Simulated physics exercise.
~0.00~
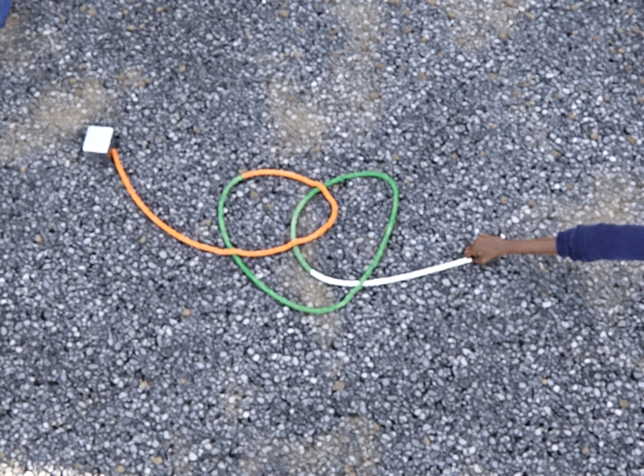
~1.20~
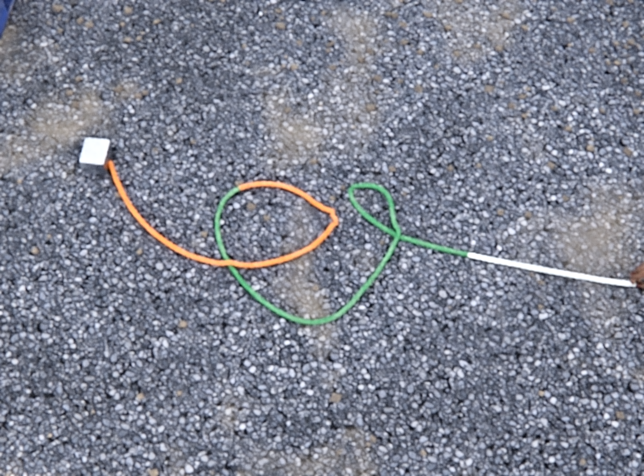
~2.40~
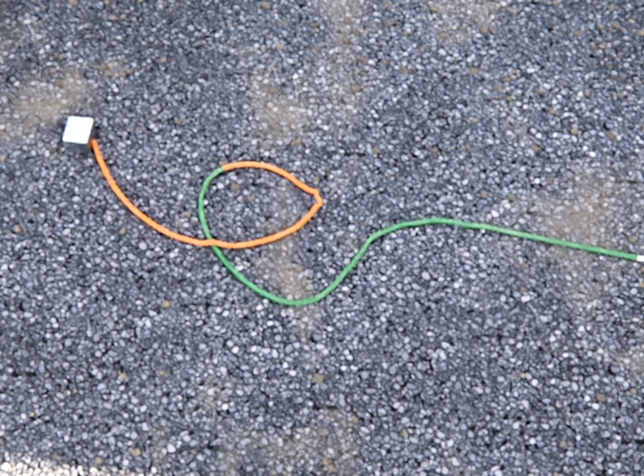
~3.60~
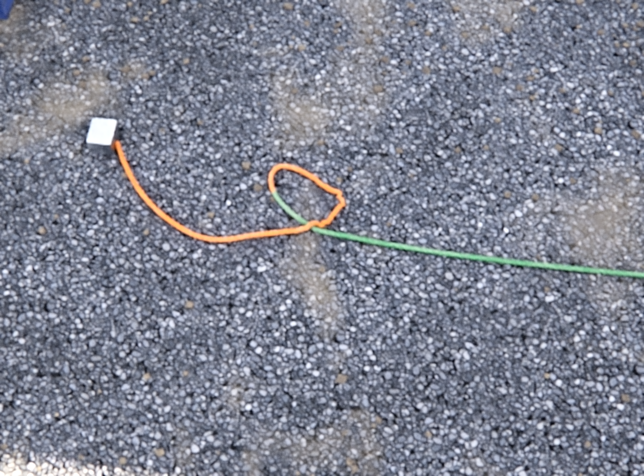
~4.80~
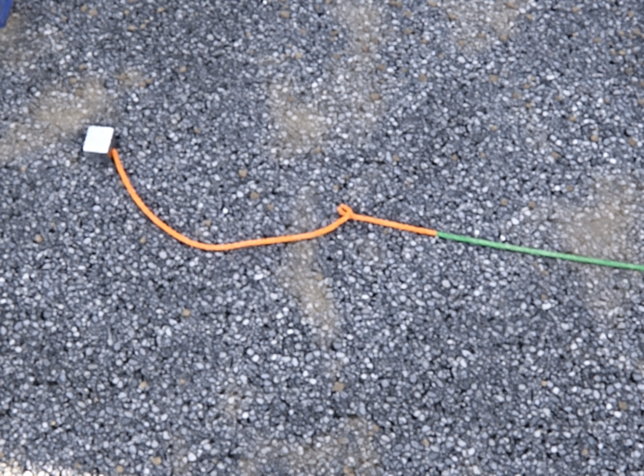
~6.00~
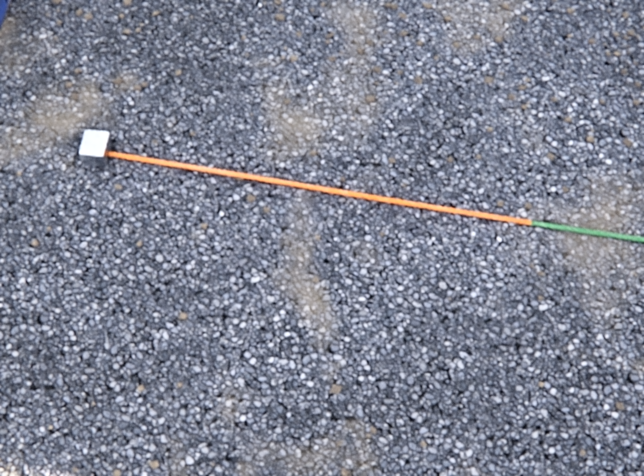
Looped orange, green and white rope on gravel being pulled right by a hand, its loops shrinking until it runs straight.
